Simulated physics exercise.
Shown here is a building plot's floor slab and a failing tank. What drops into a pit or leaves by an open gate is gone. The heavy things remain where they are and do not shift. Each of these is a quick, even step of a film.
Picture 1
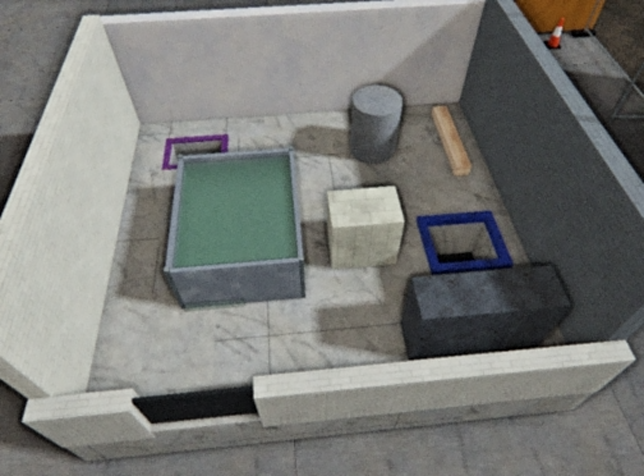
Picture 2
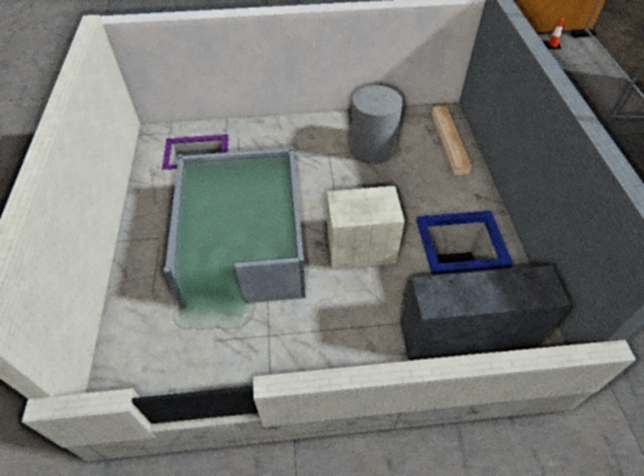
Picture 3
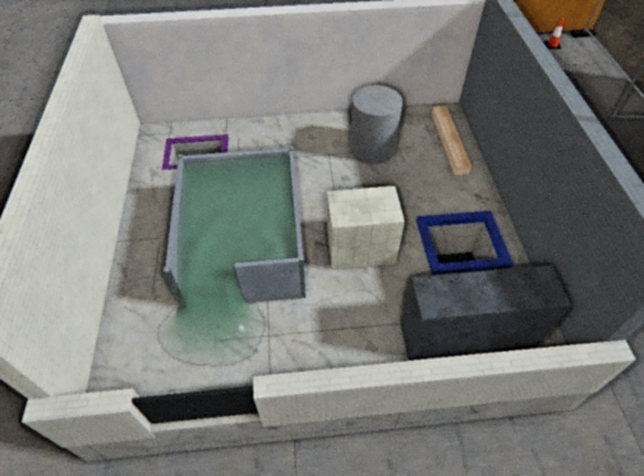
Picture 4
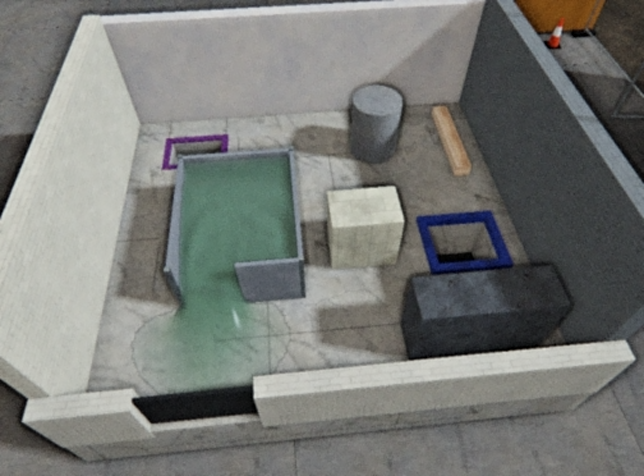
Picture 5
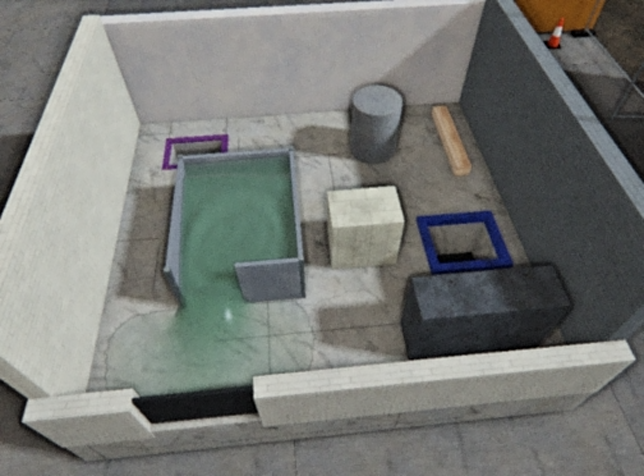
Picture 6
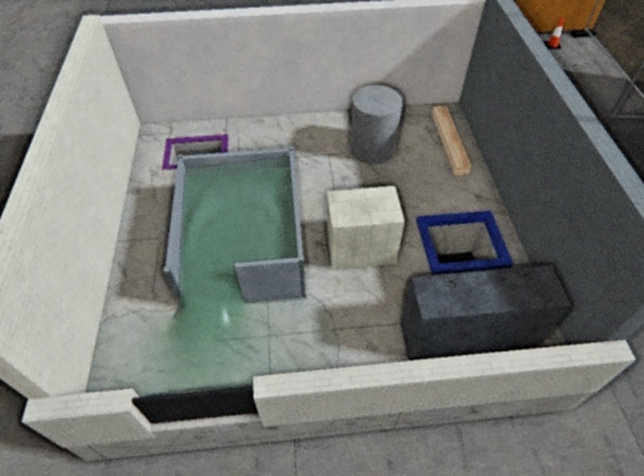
In this clip, a grey-walled tank of green water stands inside a walled enclosure among blocks and a cylinder, then a gap opens at its front left and water pours out, spreading across the pale floor toward the low front wall.
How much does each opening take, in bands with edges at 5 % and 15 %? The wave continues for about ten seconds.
One by one: Gate: The bottom band; purple pit: The top band; blue pit: The bottom band.
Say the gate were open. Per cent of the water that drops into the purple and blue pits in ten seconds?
Shares, approx. %: Purple 8, blue 0.
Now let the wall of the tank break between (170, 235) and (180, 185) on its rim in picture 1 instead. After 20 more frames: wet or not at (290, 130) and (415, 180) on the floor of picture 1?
Soaked, then unsoaked.
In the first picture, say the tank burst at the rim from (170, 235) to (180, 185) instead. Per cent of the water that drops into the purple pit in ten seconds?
Approximate share, purple: 25 in a hundred.
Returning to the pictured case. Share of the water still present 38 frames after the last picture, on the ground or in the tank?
Roughly 88 per cent.
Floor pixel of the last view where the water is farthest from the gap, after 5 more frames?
Somewhere near (479, 378).
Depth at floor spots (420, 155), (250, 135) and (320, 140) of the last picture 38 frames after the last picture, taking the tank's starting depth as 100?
Estimate: 2, 4, 8 %.
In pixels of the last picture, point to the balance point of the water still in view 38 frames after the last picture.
At roughly (284, 255).
A moment on, water covers 15 % of the floor; the gate 0 %, the purple pit 0 %, the blue pit 0 %.
Next, water covers 35 % of the floor; the gate 0 %, the purple pit 0 %, the blue pit 0 %.
Then, water covers 55 % of the floor; the gate 0 %, the purple pit 4 %, the blue pit 1 %.
Later, water covers 90 % of the floor; the gate 0 %, the purple pit 11 %, the blue pit 2 %.
In the end, water covers 95 % of the floor; the gate 0 %, the purple pit 19 %, the blue pit 2 %.
